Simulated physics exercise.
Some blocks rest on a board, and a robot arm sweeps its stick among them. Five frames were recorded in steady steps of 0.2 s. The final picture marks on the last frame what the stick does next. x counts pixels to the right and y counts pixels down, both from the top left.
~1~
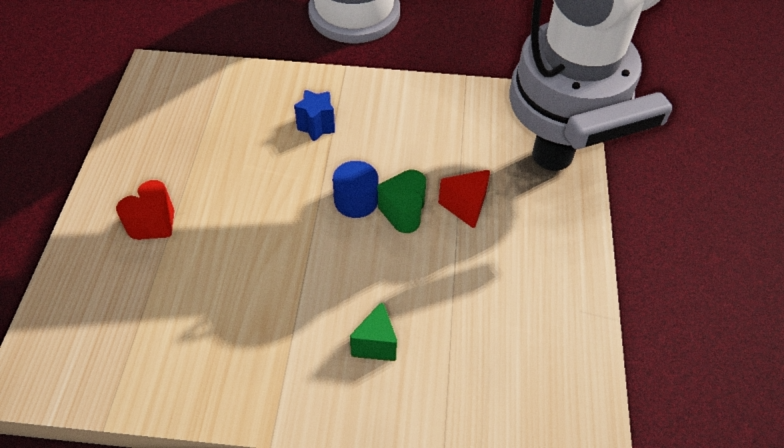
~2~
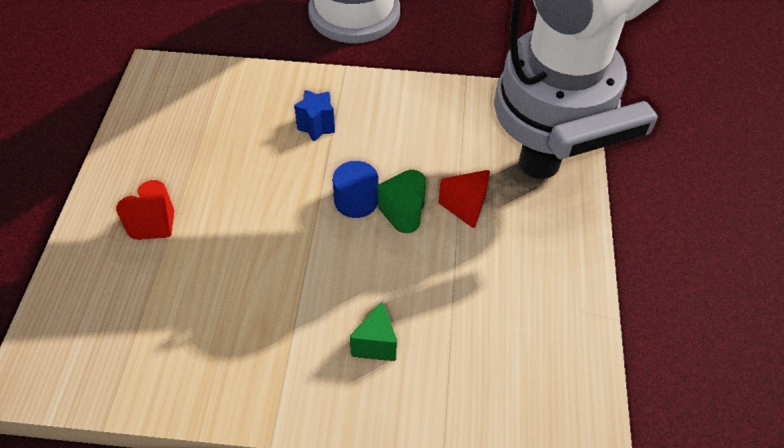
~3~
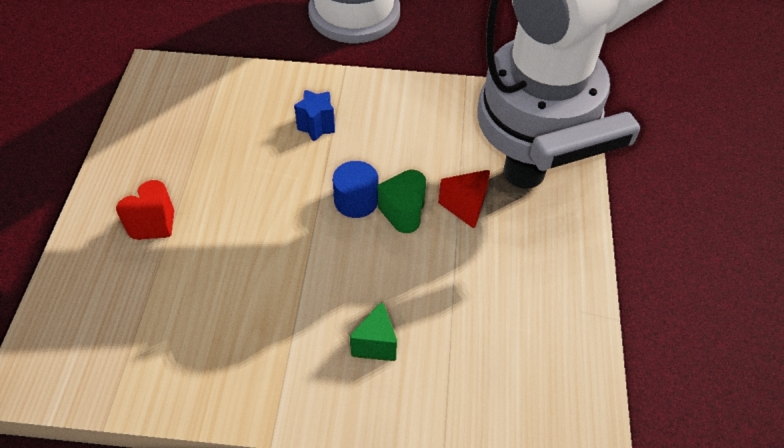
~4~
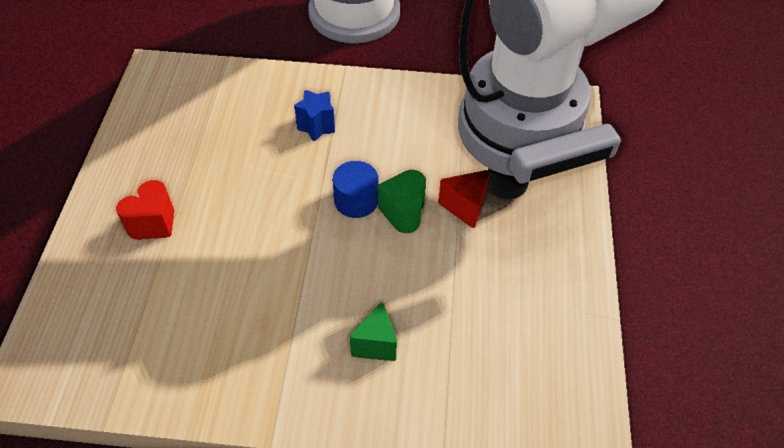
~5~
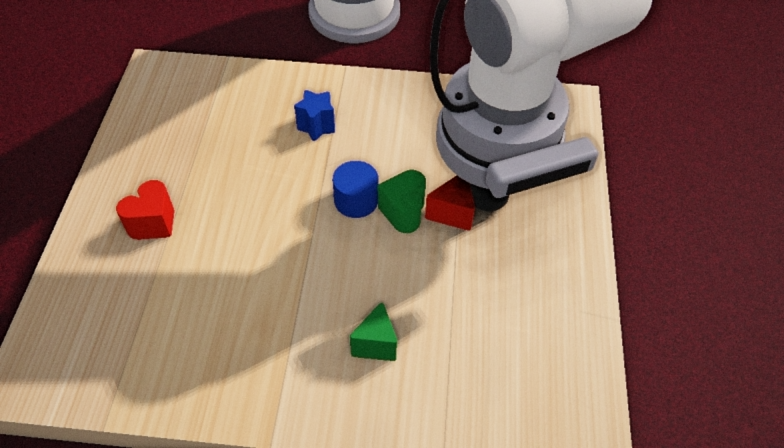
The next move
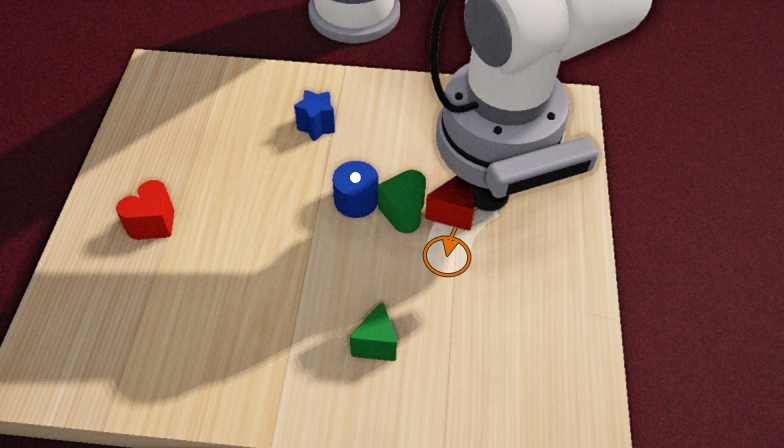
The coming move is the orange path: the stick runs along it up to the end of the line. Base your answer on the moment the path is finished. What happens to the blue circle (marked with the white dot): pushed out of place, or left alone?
That block remains where it is.
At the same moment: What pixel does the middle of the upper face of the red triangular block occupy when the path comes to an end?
Top centre: (410, 229).
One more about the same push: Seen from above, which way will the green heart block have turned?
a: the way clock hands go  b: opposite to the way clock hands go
The correct letter is a.
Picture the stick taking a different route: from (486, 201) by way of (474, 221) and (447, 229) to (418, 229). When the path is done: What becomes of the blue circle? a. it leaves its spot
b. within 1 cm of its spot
Choice a: It leaves its spot.
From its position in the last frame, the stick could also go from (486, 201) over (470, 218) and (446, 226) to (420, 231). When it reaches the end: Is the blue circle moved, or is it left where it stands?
The blue circle moves.
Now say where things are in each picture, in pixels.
In the first frame, tip of the stick at (552, 156), middles of tops, blue circle at (355, 177), green heart block at (405, 189), red triangular block at (469, 185).
In the second frame, stick at (539, 164), nothing pushed.
In the third frame, stick at (524, 173), nothing pushed.
In the fourth frame, stick at (507, 183), nothing pushed.
In the fifth frame, stick at (488, 195), blue circle at (355, 177), green heart block at (405, 189), red triangular block at (455, 191).
The line goes from (486, 201) through (466, 215) and (453, 234) to (447, 256); the dot is on the blue circle.
What follows on the original path. Halfway along, stick at (459, 218); green heart block at (401, 193), turned 25° clockwise; red triangular block at (426, 215).
At the end, stick at (448, 250); blue circle unmoved; green heart block at (401, 193), turned 25° clockwise; red triangular block at (410, 229).
